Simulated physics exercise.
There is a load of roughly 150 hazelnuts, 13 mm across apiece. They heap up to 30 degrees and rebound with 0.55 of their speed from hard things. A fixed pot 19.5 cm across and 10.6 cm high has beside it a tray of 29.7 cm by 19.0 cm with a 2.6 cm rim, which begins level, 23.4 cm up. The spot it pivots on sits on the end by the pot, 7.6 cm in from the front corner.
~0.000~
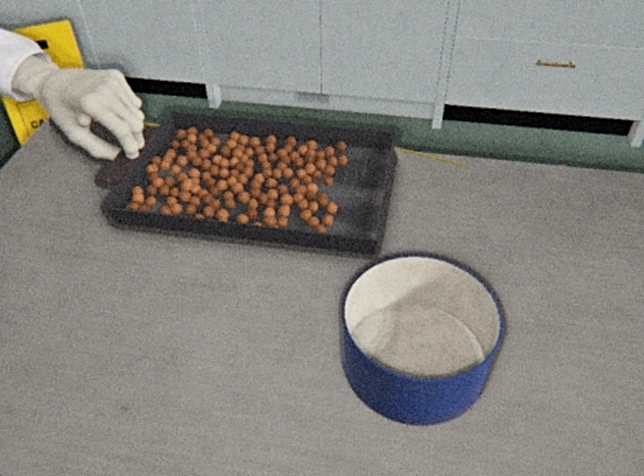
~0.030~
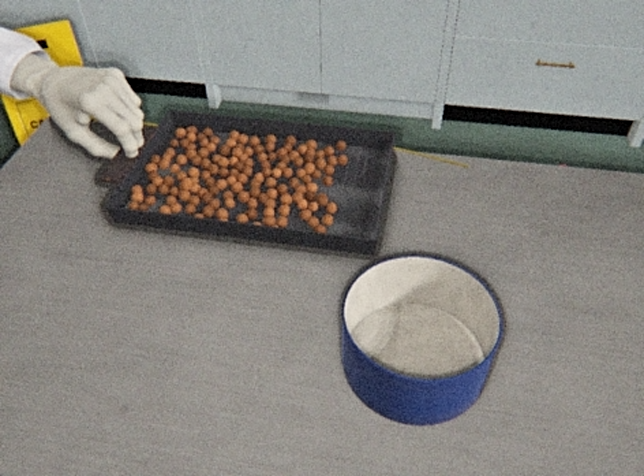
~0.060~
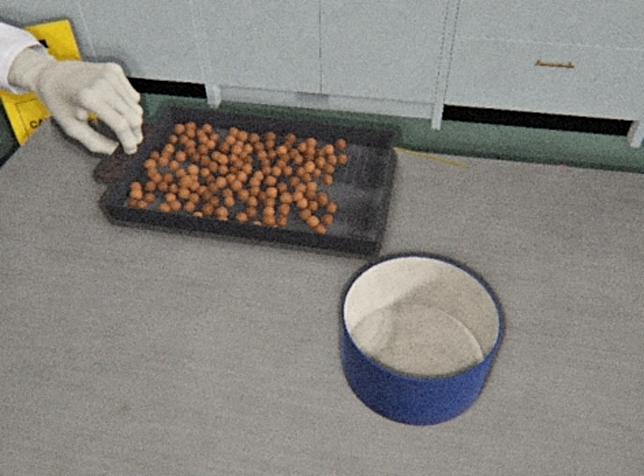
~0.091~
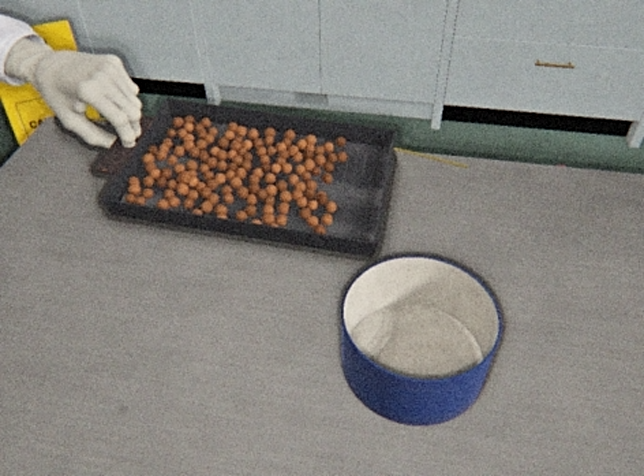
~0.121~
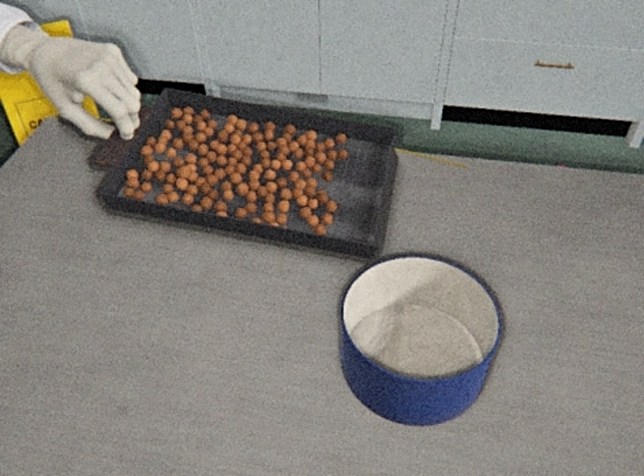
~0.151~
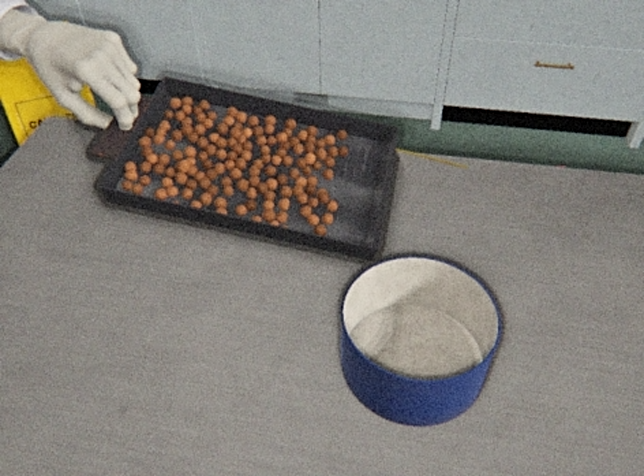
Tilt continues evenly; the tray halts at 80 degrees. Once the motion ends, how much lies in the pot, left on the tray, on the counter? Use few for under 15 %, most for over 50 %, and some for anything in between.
Pot: Most, tray: Some, counter: Few.
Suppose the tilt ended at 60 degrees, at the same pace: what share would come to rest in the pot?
I'd say close to 25 percent.
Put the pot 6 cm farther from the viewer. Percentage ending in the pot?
15 %.
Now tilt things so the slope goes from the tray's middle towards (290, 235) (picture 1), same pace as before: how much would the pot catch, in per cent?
About 40 per cent.
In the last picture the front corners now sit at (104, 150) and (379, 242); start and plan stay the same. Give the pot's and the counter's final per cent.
Pot 60 % / counter 15 %.
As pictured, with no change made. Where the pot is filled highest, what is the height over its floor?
It stands at some 2.5 cm.
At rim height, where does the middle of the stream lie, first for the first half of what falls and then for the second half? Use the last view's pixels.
I'd mark about (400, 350) for the first half and about (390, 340) for the second.
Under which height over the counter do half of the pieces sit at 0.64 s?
Roughly 28 cm above the counter.
After 0.45 s, tilt 45 degrees; the tray holds 100 %, the pot 0 %.
Then, at 0.64 s, tilt 67 degrees; the tray holds 100 %, the pot 0 %.
Then, at 0.96 s, tilt 80 degrees; the tray holds 50 %, the pot 35 %.
By 2.4 s all is still; pot 65 %, tray 25 %, counter 5 %.
